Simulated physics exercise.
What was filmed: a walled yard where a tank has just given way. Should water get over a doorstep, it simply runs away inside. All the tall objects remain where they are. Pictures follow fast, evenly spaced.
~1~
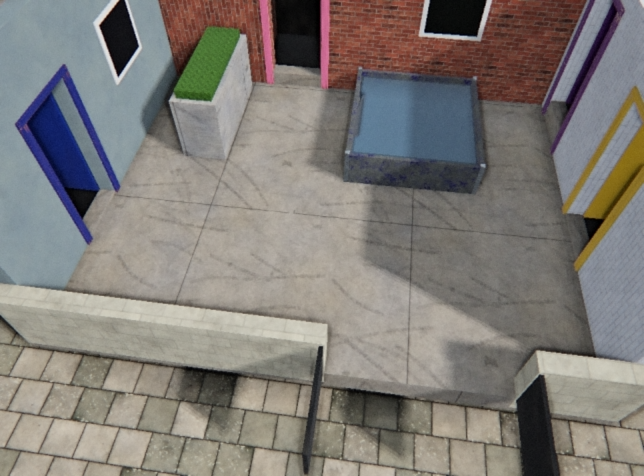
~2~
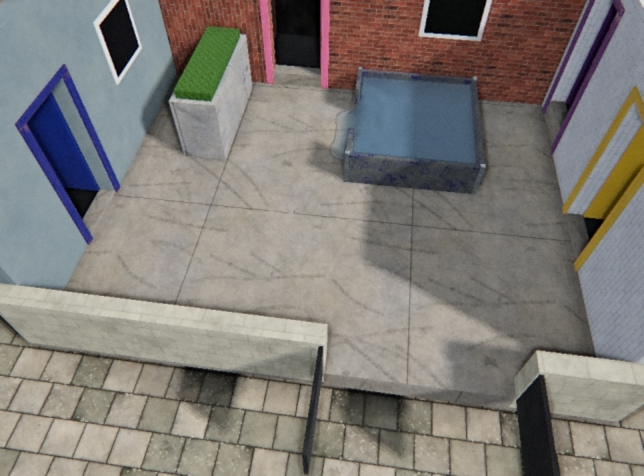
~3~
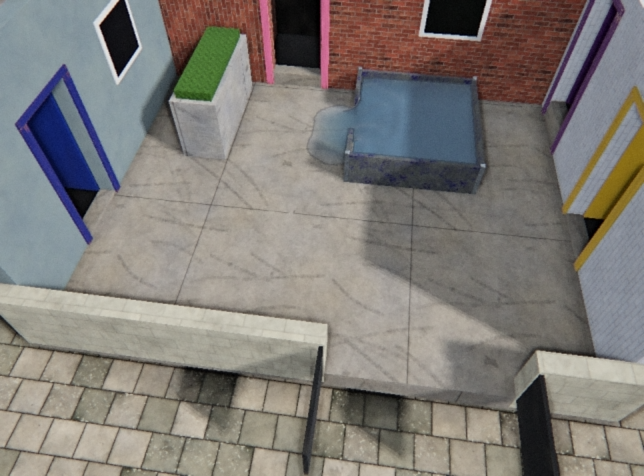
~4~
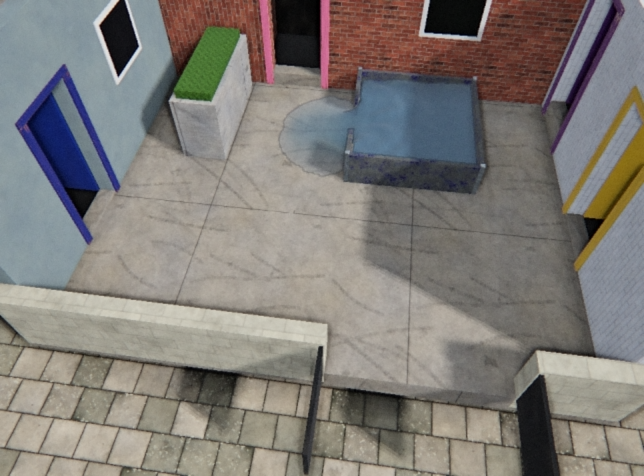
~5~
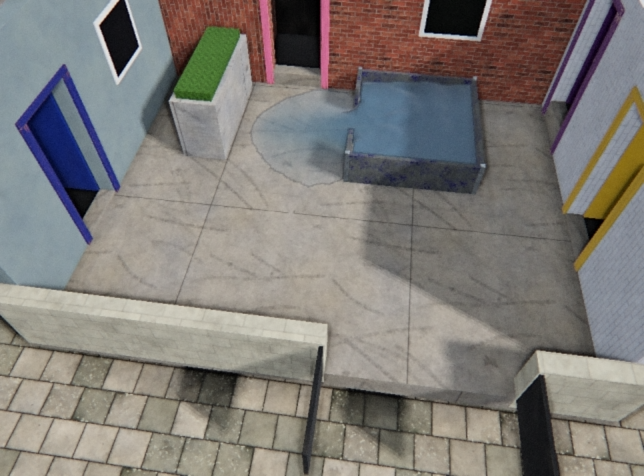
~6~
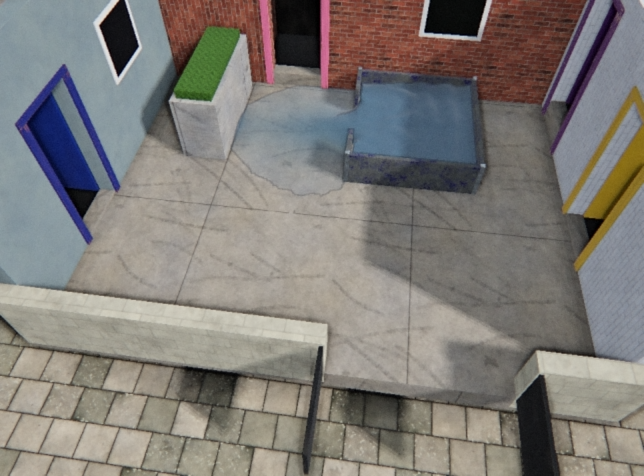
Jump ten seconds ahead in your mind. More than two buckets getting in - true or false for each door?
Purple door: False; yellow door: False; blue door: True; pink door: False.
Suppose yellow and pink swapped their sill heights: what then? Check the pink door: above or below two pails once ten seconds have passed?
Looking at it again, the pink door breaks the threshold.
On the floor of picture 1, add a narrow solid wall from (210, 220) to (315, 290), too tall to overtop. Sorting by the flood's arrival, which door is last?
That would be the one in yellow.
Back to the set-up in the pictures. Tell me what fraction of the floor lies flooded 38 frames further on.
60 %.
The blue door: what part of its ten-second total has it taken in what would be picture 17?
Close to 0 %.
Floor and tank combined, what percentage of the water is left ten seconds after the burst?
About 92 per cent.
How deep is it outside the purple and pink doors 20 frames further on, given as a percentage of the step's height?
Estimate, in order: 0 and 60 percent.
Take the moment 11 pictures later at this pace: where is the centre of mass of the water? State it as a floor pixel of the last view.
That comes out near (343, 138).
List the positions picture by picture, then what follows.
The open tank at (415, 118) is whole and still, in the first frame.
The front is at (347, 113), out from the gap at (355, 128), in the second frame.
Water pours out at (355, 129) and has run to (323, 113), in the third frame.
Water pours out at (355, 129) and has run to (284, 142), in the fourth frame.
Water pours out at (355, 129) and has run to (257, 137), in the fifth frame.
Water pours out at (355, 127) and has run to (234, 142), in the sixth frame.
A moment on, water covers 15 % of the floor; the purple door not reached, the yellow door not reached, the blue door not reached, the pink door wet at the sill, nothing in.
Next, water covers 25 % of the floor; the purple door not reached, the yellow door not reached, the blue door wet at the sill, nothing in, the pink door wet at the sill, nothing in.
Then, water covers 45 % of the floor; the purple door not reached, the yellow door not reached, the blue door under two buckets in, the pink door wet at the sill, nothing in.
Later, water covers 60 % of the floor; the purple door wet at the sill, nothing in, the yellow door not reached, the blue door under two buckets in, the pink door wet at the sill, nothing in.
In the end, water covers 85 % of the floor; the purple door wet at the sill, nothing in, the yellow door not reached, the blue door over two buckets in, the pink door wet at the sill, nothing in.
